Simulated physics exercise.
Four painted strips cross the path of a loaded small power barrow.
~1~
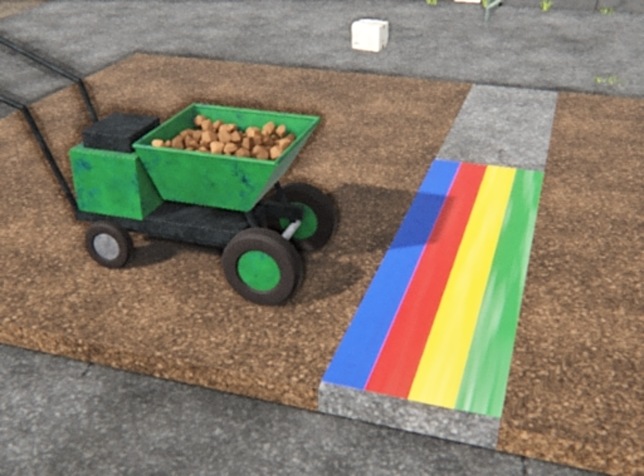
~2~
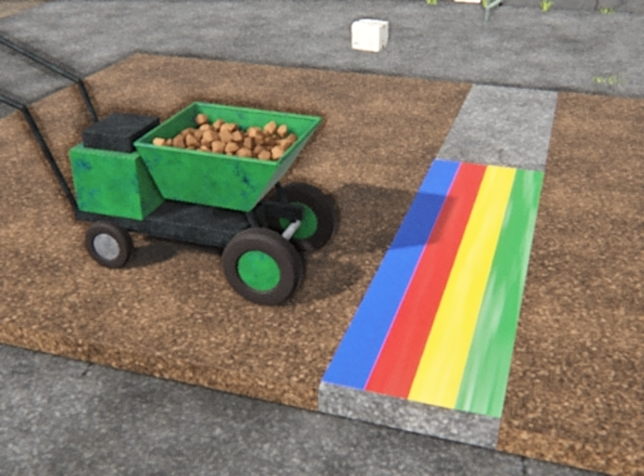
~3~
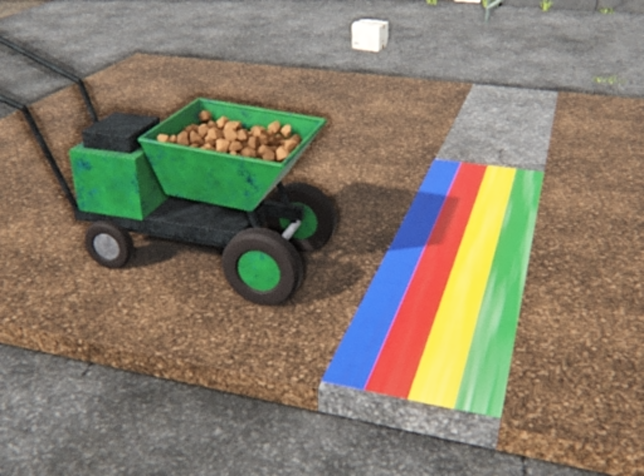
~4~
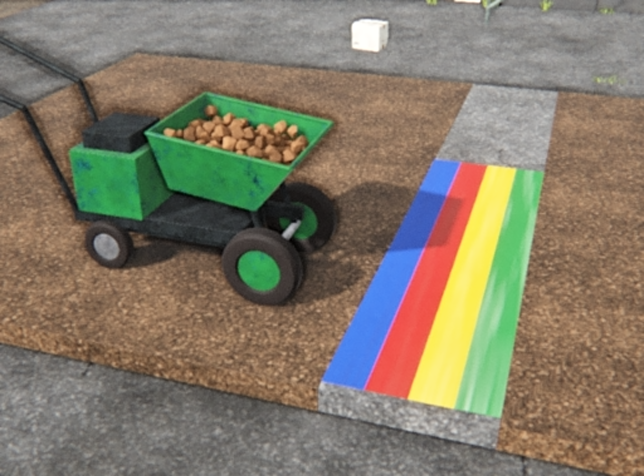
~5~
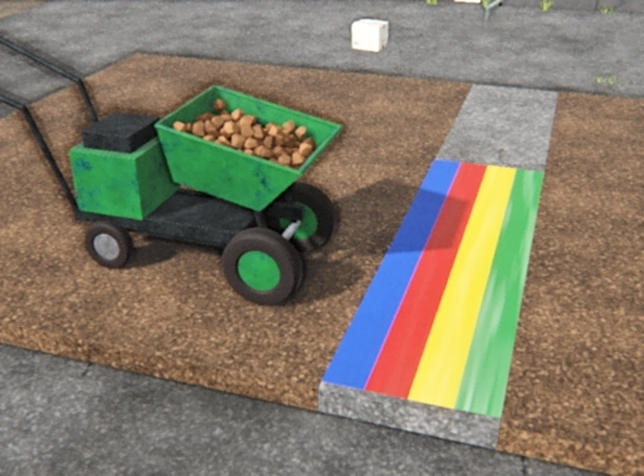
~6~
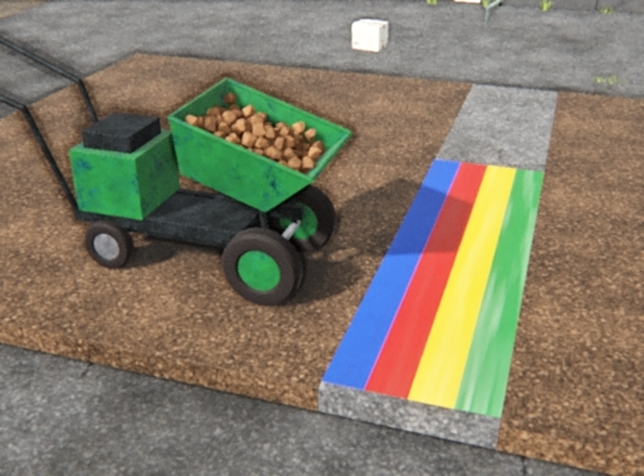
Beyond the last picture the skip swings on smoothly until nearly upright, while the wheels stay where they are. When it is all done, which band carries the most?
The red band carries the most.
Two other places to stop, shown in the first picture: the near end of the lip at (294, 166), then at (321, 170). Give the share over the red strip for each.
Estimates, in order: 30 % then 20 %.
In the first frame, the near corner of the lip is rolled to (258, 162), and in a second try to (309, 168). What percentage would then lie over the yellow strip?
First place: Around 20 per cent. Second place: Around 30 per cent.
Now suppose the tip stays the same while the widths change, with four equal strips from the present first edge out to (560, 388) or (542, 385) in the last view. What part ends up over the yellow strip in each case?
In order, 20 % and 20 %.
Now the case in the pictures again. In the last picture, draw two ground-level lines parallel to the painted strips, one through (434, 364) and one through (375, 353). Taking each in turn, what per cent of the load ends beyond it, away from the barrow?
Roughly 30 and 80 %.
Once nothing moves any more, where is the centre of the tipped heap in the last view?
Near (427, 293).
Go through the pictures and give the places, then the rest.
The first frame shows lip of the skip (275, 164), level; top of the load (244, 143), clay clods; blue strip (361, 346); red strip (402, 354); yellow strip (443, 362); green strip (486, 370).
The second frame shows lip of the skip (277, 165), level; top of the load (245, 143).
The third frame shows lip of the skip (282, 166), tipped barely; top of the load (227, 136).
The fourth frame shows lip of the skip (290, 169), tipped a little; top of the load (224, 133).
The fifth frame shows lip of the skip (300, 174), tipped a little; top of the load (220, 124).
The sixth frame shows lip of the skip (311, 180), tipped clearly; top of the load (231, 119); blue strip (361, 346); red strip (402, 354); yellow strip (443, 362); green strip (486, 370).
Just after the last frame, skip tipped steeply; every one in the skip.
A moment on, skip tipped steeply; the larger part in the skip; just a few over the blue strip; about a tenth over the red strip; just a few over the yellow strip; just a few falling.
Further on, skip tipped right over; roughly a quarter in the skip; about a tenth over the blue strip; roughly a third over the red strip; roughly a quarter over the yellow strip; about a tenth over the green strip; just a few off the paint.
When it is over, skip tipped right over; roughly a quarter over the blue strip; roughly a third over the red strip; roughly a quarter over the yellow strip; about a tenth over the green strip; about a tenth off the paint.
